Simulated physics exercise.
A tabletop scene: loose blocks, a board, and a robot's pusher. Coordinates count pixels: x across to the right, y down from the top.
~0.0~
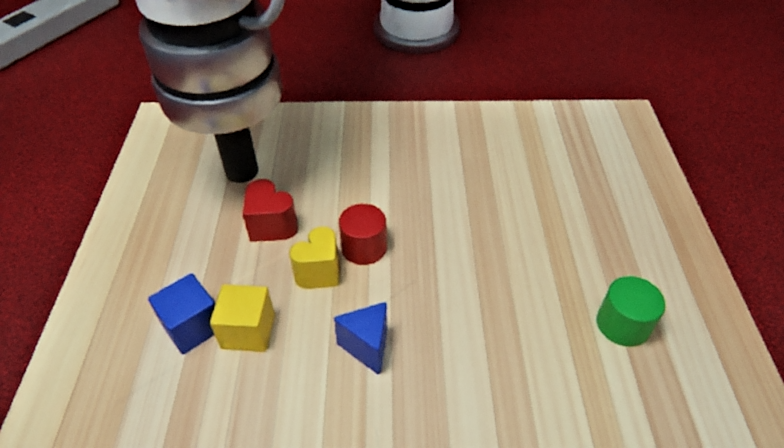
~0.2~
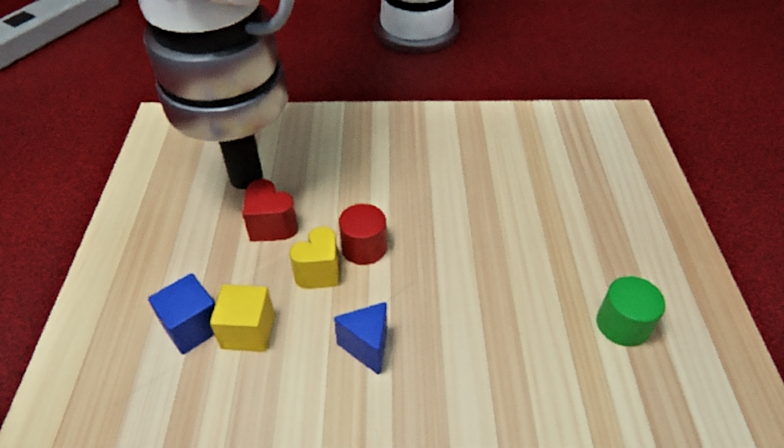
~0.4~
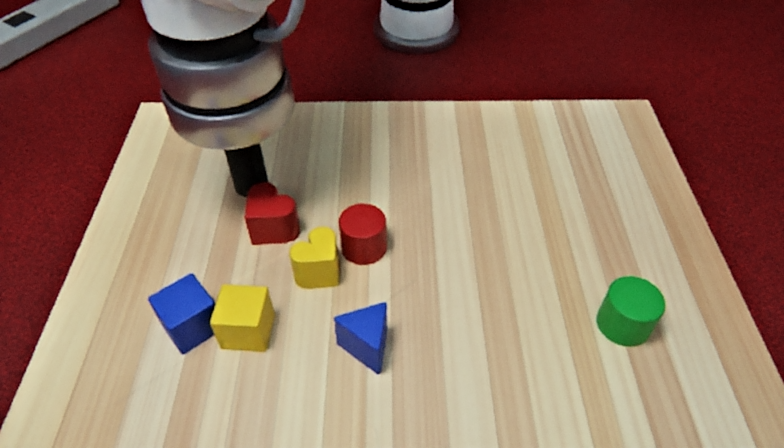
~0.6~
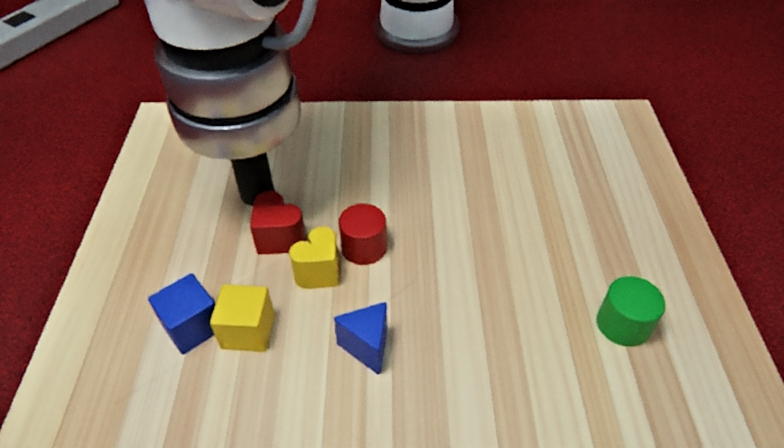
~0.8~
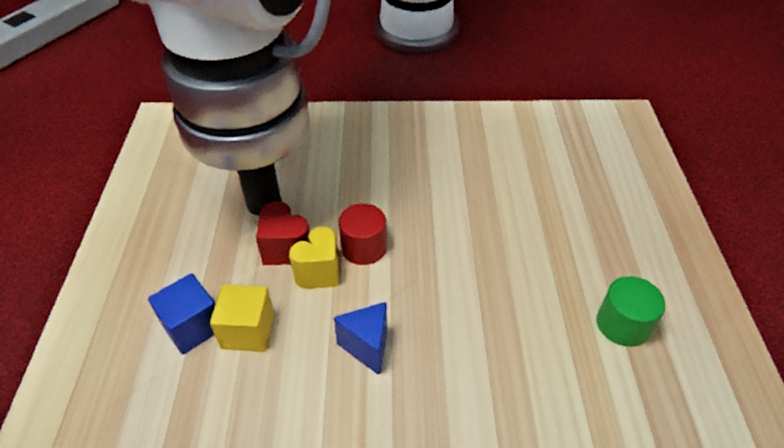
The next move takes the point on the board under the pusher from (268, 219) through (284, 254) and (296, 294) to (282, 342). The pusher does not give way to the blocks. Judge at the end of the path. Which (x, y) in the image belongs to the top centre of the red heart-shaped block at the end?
Answer: (336, 304).
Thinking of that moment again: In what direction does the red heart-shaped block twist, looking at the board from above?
Direction: Anticlockwise.
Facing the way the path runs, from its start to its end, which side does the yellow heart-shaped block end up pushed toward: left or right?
With start-to-end as forward, it shifts left.
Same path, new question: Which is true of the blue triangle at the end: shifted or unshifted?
At the end of the path, the blue triangle has moved off its old spot.
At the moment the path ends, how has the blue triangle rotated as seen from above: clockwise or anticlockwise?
Its spin: Clockwise.
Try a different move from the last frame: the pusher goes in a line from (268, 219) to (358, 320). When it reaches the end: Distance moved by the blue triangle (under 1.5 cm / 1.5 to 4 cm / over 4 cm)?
Overall it shifts more than 4 cm.
The first path, step by step. One third of the way, pusher at (281, 240); red heart-shaped block at (305, 258), turned 15° anticlockwise; yellow heart-shaped block at (348, 273).
Two thirds of the way, pusher at (293, 281); red heart-shaped block at (333, 292), turned 45° anticlockwise; yellow heart-shaped block at (383, 290), turned 30° anticlockwise; blue triangle at (374, 329), turned 25° clockwise.
At the end, pusher at (278, 328); yellow square block at (230, 311); red heart-shaped block at (336, 304), turned 75° anticlockwise; yellow heart-shaped block at (386, 290), turned 35° anticlockwise; blue triangle at (383, 334), turned 30° clockwise.
